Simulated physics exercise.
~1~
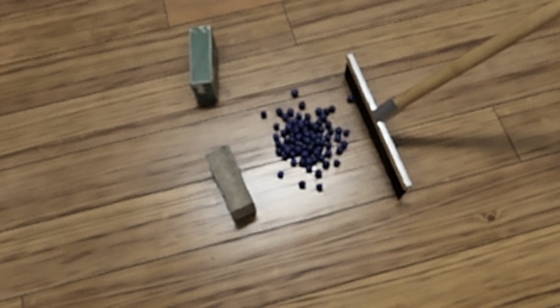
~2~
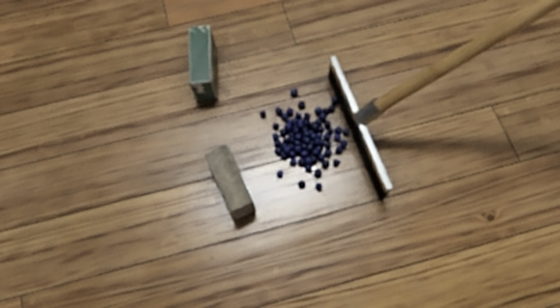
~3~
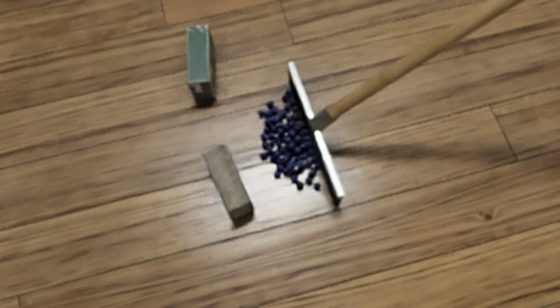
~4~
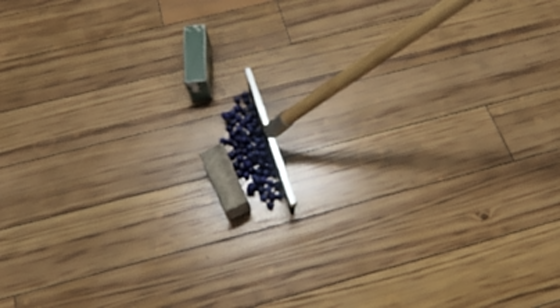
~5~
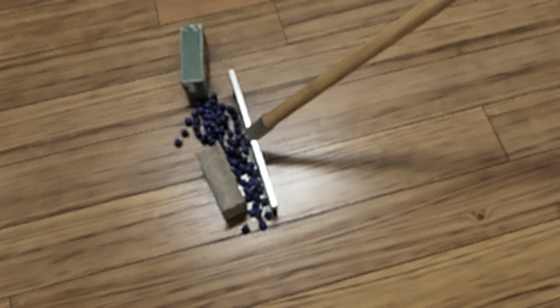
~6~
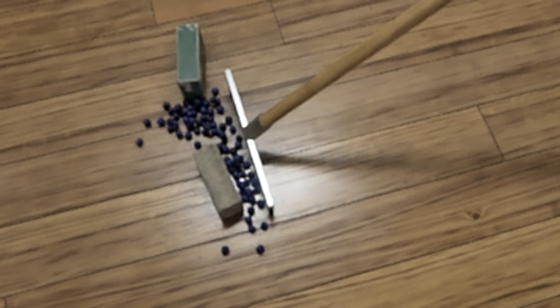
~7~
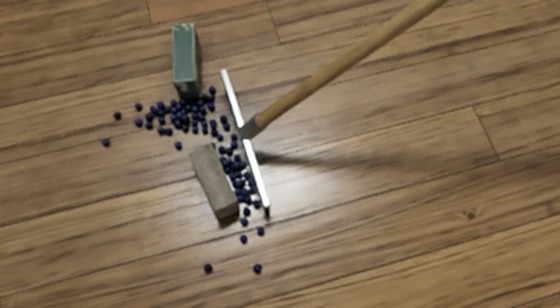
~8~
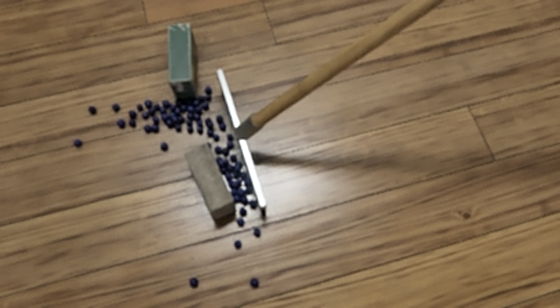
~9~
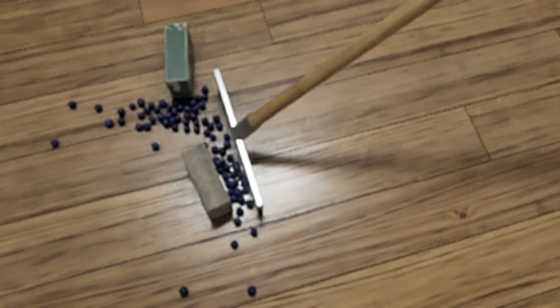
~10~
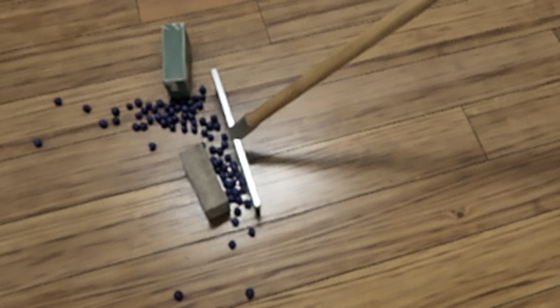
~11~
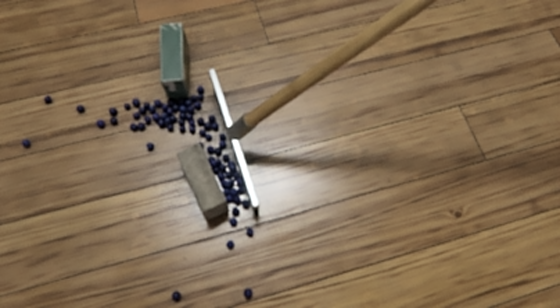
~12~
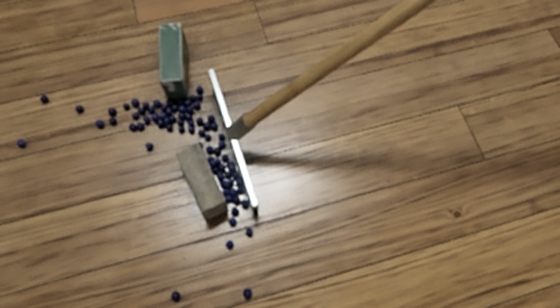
A long-handled squeegee pushed a pile of dark blueberries leftwards across a wooden floor towards a green block and a greyish one, then stopped; many spilled through the gap and a few rolled past the near block, while the rest stayed by the blade.
